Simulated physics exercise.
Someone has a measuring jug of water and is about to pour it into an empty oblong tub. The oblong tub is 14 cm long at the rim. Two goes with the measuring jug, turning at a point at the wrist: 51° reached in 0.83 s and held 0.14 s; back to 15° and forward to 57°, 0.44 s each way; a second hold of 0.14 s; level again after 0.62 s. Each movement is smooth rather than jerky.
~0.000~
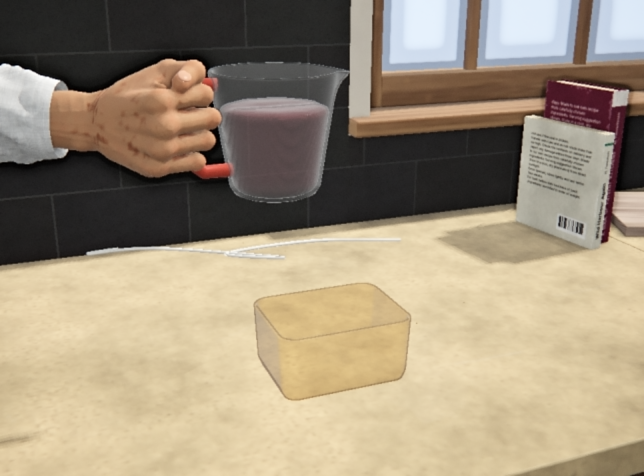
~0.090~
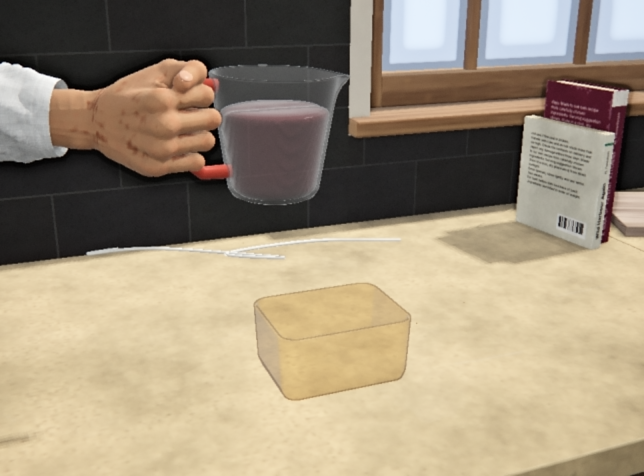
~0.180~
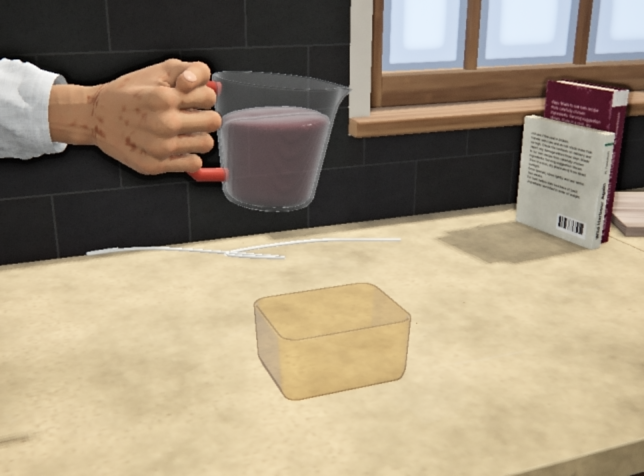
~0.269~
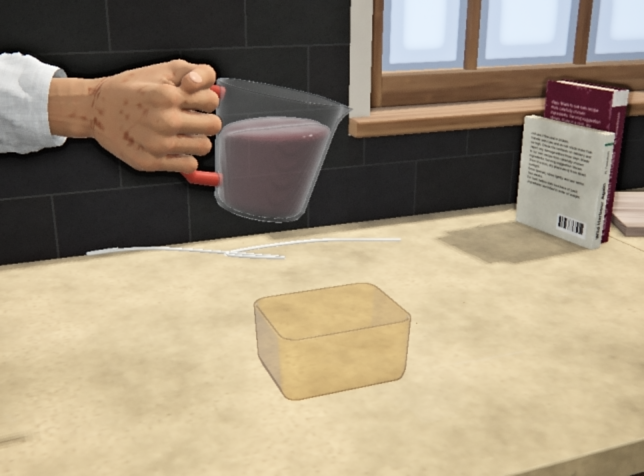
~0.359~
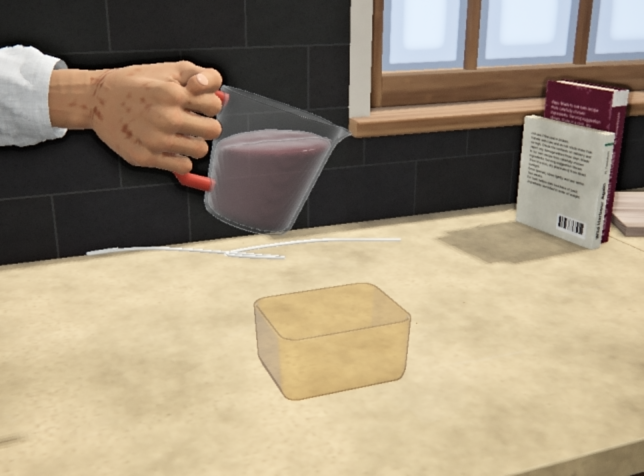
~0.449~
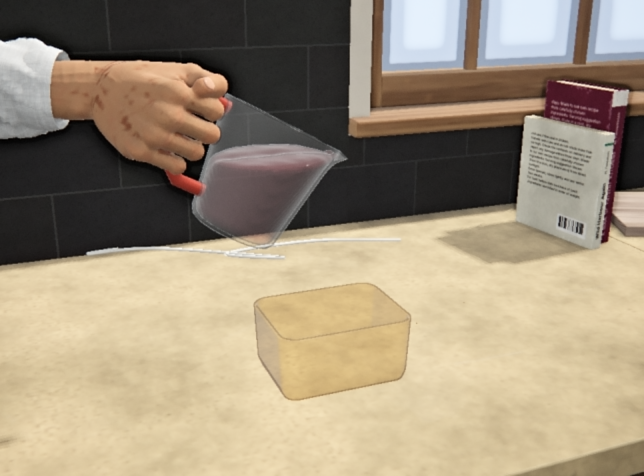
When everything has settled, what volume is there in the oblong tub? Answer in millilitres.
There are roughly 190 millilitres in it.
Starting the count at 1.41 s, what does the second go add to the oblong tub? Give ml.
It picks up around 70 ml.
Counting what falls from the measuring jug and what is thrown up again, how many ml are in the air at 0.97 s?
50 ml.
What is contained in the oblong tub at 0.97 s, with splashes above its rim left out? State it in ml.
Some 70 ml.
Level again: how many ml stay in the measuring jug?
Some 310 ml.
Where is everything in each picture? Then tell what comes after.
Tilt 0°; pouring edge (348, 70); surface from (219, 109) to (323, 103); the oblong tub's rim runs from (267, 322) to (392, 301), in the first picture.
Tilt 1°; pouring edge (348, 74); surface from (219, 113) to (323, 106), in the second picture.
Tilt 6°; pouring edge (350, 87); surface from (221, 120) to (324, 112), in the third picture.
Tilt 12°; pouring edge (351, 107); surface from (220, 134) to (325, 123), in the fourth picture.
Tilt 20°; pouring edge (350, 131); surface from (217, 147) to (328, 137), in the fifth picture.
Tilt 29°; pouring edge (345, 156); surface from (209, 162) to (333, 153), in the sixth picture.
Then, 0.97 s in, the tilt is 51° and the oblong tub has 65 ml, the measuring jug 415 ml, and 0 ml is on the counter.
Then, 1.41 s in, the tilt is 15° and the oblong tub has 120 ml, the measuring jug 390 ml, and 25 ml is on the counter.
Then, 1.99 s in, the tilt is 57° and the oblong tub has 145 ml, the measuring jug 350 ml, and 25 ml is on the counter.
Then, 2.43 s in, the tilt is 11° and the oblong tub has 190 ml, the measuring jug 310 ml, and 35 ml is on the counter.
Finally, the oblong tub has 190 ml, the measuring jug 310 ml, and 40 ml is on the counter.
